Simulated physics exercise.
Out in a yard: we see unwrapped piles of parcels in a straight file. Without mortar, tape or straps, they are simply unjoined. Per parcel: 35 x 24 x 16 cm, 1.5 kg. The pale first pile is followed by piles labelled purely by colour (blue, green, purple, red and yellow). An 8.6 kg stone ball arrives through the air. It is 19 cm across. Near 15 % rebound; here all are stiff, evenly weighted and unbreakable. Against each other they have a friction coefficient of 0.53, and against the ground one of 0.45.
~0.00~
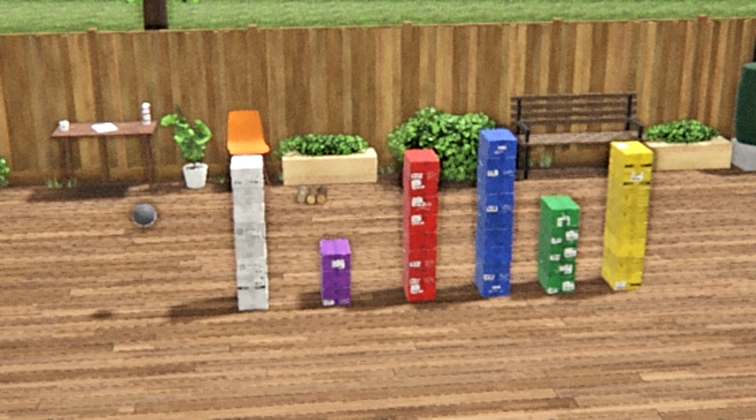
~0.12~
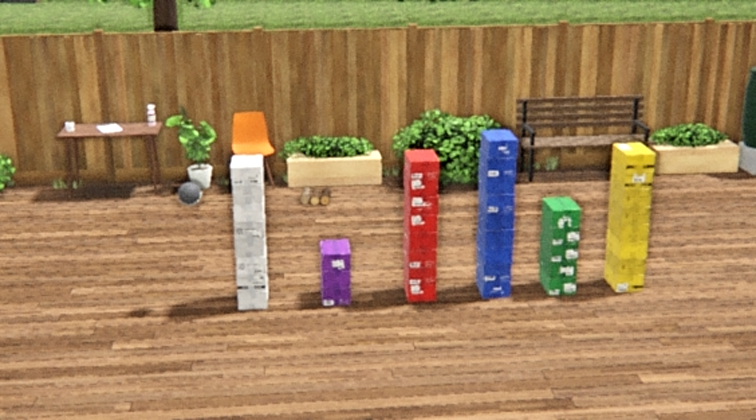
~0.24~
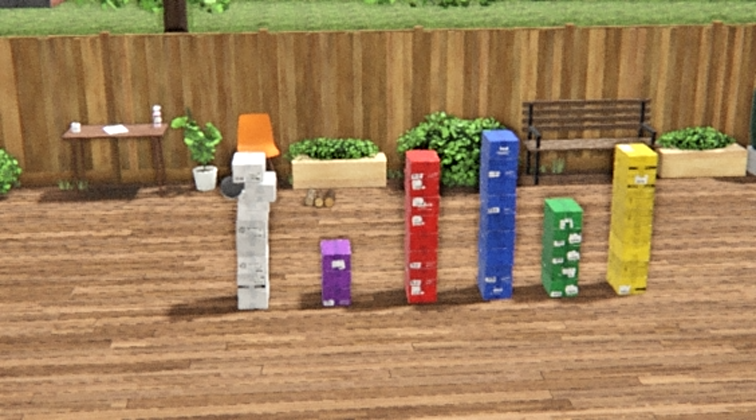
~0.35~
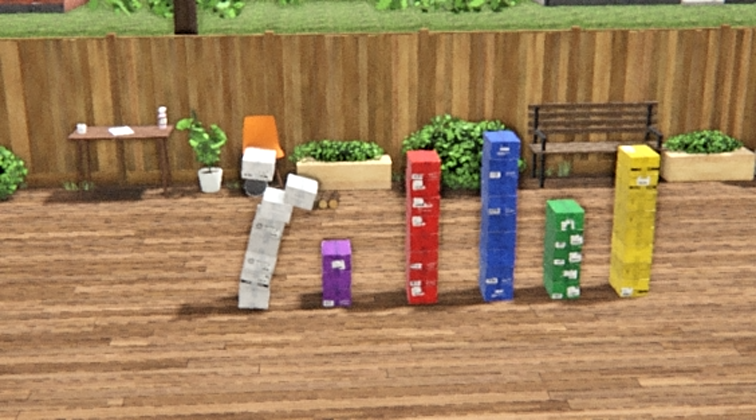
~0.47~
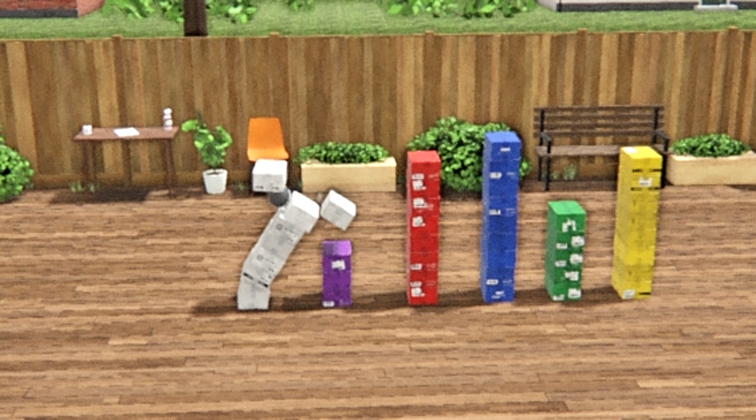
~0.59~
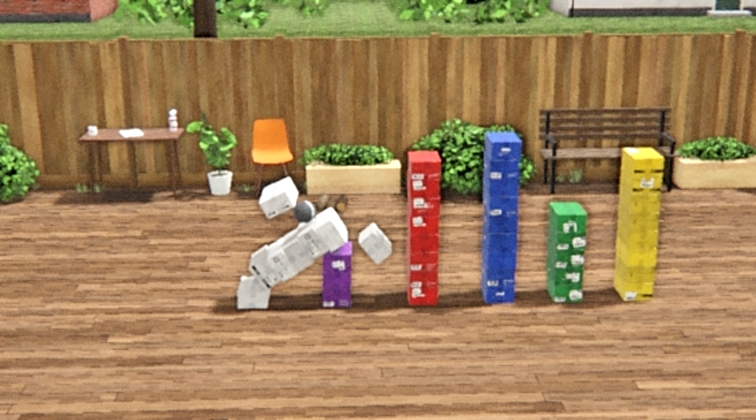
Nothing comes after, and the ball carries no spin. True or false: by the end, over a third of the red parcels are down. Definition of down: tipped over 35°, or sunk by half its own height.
False.
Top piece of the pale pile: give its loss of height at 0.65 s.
40 cm lower.
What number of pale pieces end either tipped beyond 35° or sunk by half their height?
7 of the pale pieces.
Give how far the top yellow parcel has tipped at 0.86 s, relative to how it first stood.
Around 0° from its start.
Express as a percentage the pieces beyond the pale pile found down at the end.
About 0% of them.
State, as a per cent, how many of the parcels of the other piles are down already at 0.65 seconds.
At that moment 0 per cent.
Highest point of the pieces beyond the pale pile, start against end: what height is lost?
Around 0 centimetres.
After 0.65 s, 7 of the pale pile down; none of the 8 red parcels down (0 of 33 in all colours); top red parcel unmoved; top purple parcel 27 mm from its place.
After 0.72 s, 7 of the pale pile down; none of the 8 red parcels down (0 of 33 in all colours); top red parcel unmoved; top purple parcel 54 mm from its place.
After 0.86 s, 7 of the pale pile down; none of the 8 red parcels down (0 of 33 in all colours); top red parcel unmoved; top purple parcel 9 cm from its place.
After 1.18 s, 7 of the pale pile down; none of the 8 red parcels down (0 of 33 in all colours); top red parcel unmoved; top purple parcel 16 cm from its place.
In the end (1.7 s), 7 of the pale pile down; none of the 8 red parcels down (0 of 33 in all colours); top red parcel unmoved; top purple parcel 17 cm from its place. That is 0 per cent. From the last view, middles, top red parcel near (425, 165), top purple parcel near (357, 255).
